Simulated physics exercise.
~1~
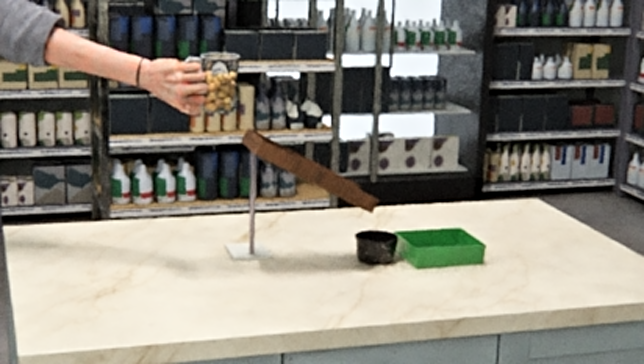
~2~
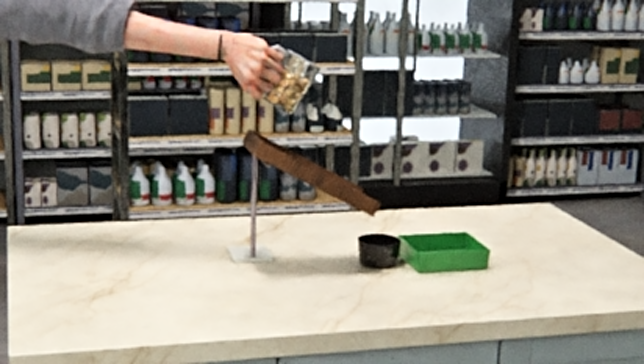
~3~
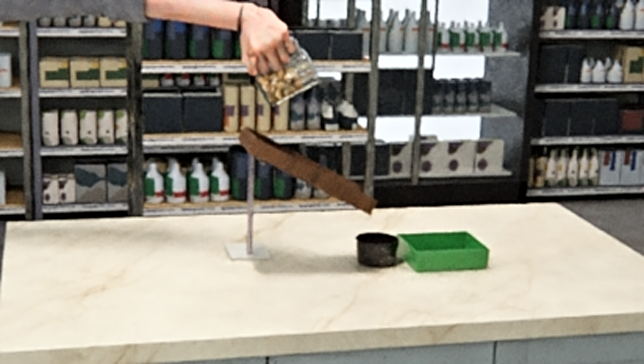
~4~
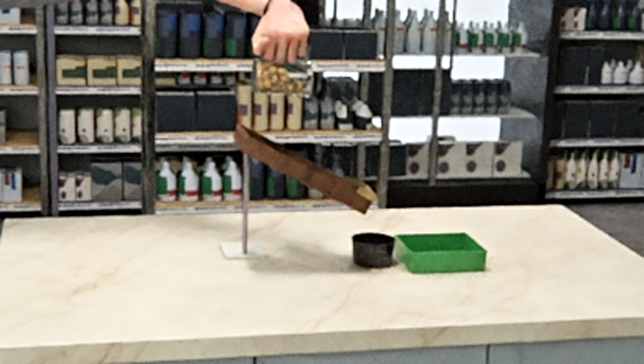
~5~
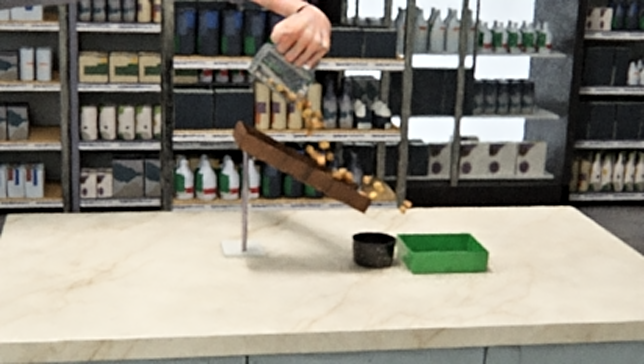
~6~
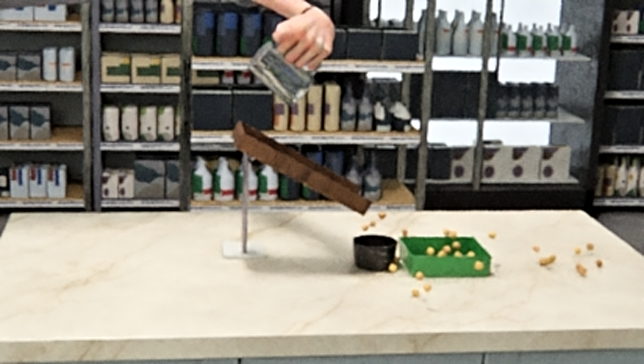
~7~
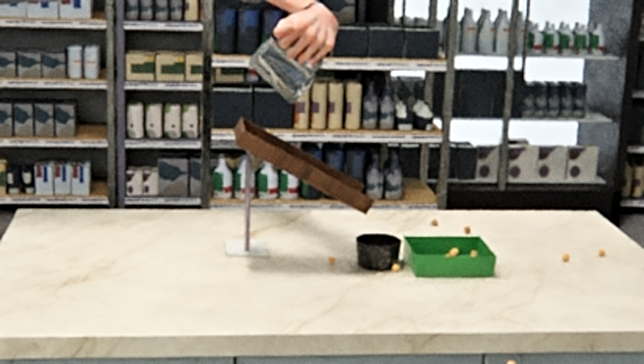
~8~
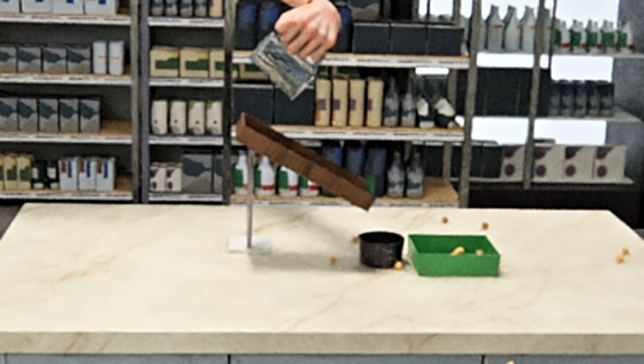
The clip opens with a hand holding a clear cup of small wooden beads above a pale countertop, beside a raised brown chute sloping down to the right, with shelves of bottles and boxes behind. The hand moves right and tips the cup onto its side over the chute. As it turns further, the beads spill onto the slope and rush down. They fly off the lower end toward a black dish and green tin, some bouncing across the counter. Finally, the emptied cup stays tilted above the cleared chute, with beads in the tin and several scattered outside.
